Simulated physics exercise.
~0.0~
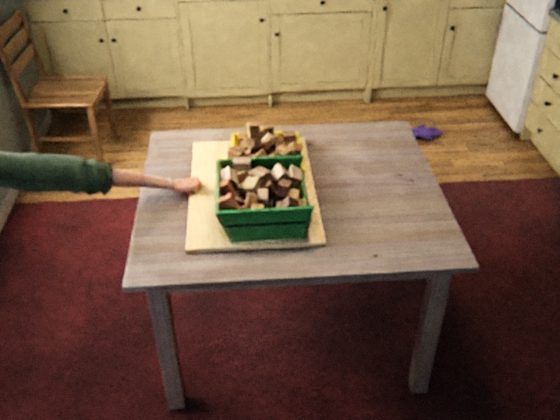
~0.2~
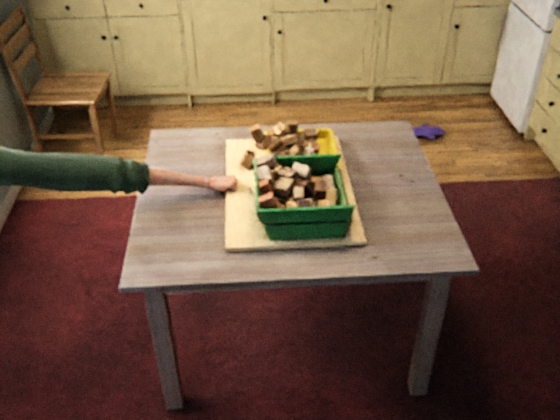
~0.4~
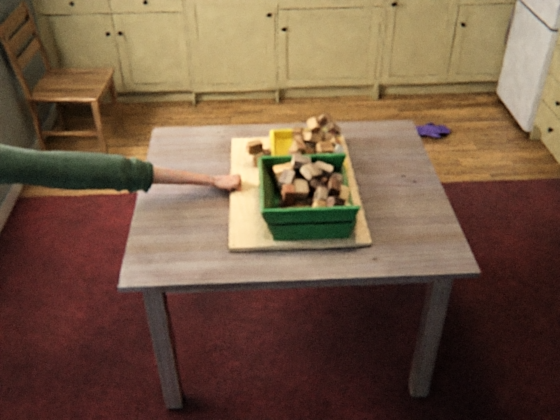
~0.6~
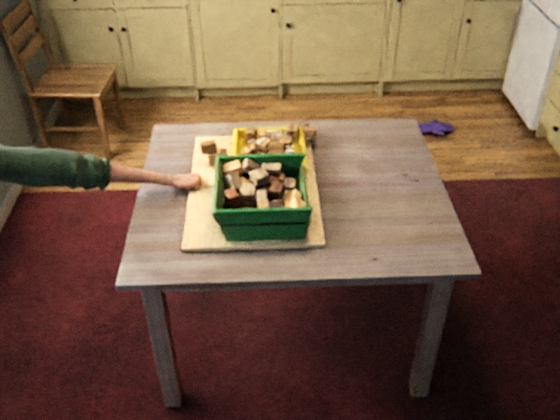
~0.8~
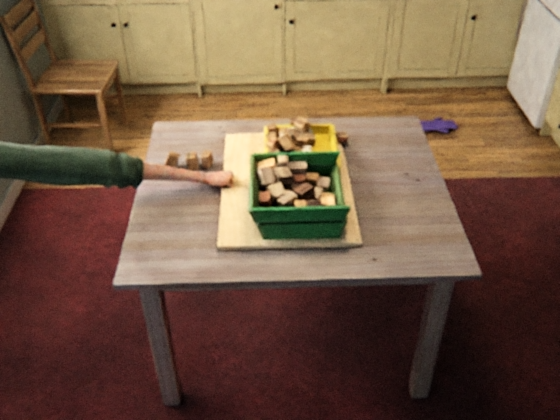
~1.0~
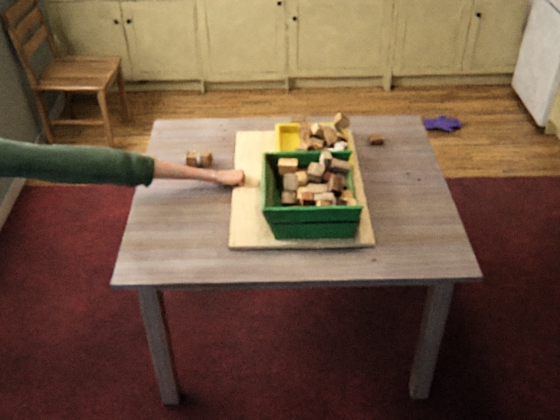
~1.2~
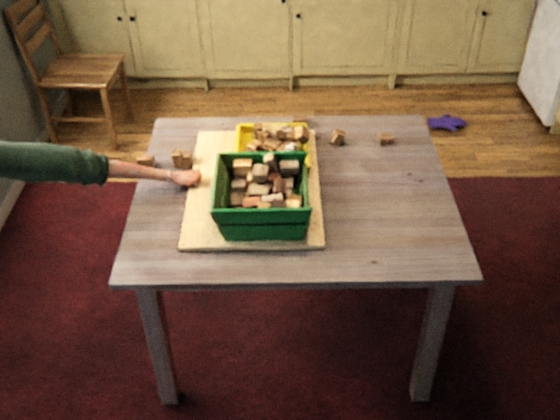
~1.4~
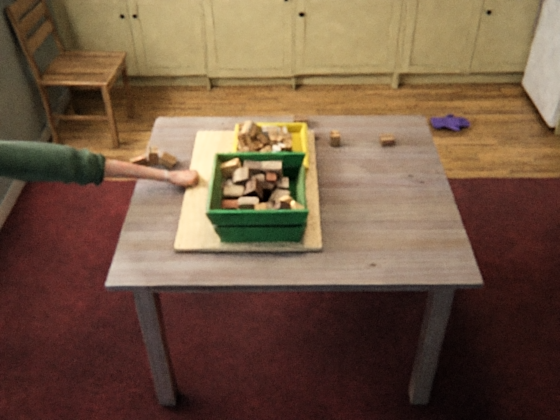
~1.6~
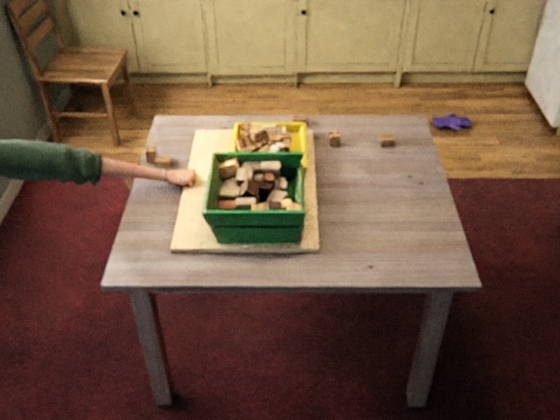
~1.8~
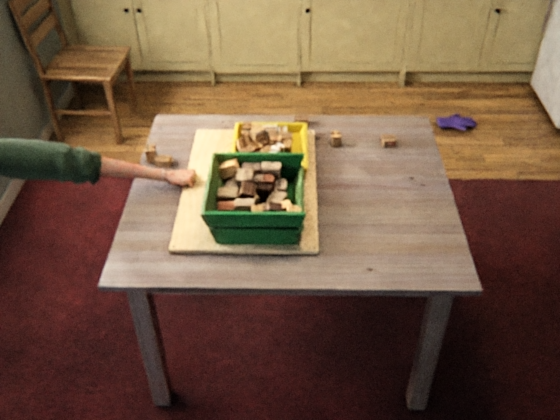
A hand in a green sleeve slid a board holding a green crate and a yellow crate right and left across a table twice, and a few wooden blocks spilled from the yellow one onto the tabletop while the green one stayed full.
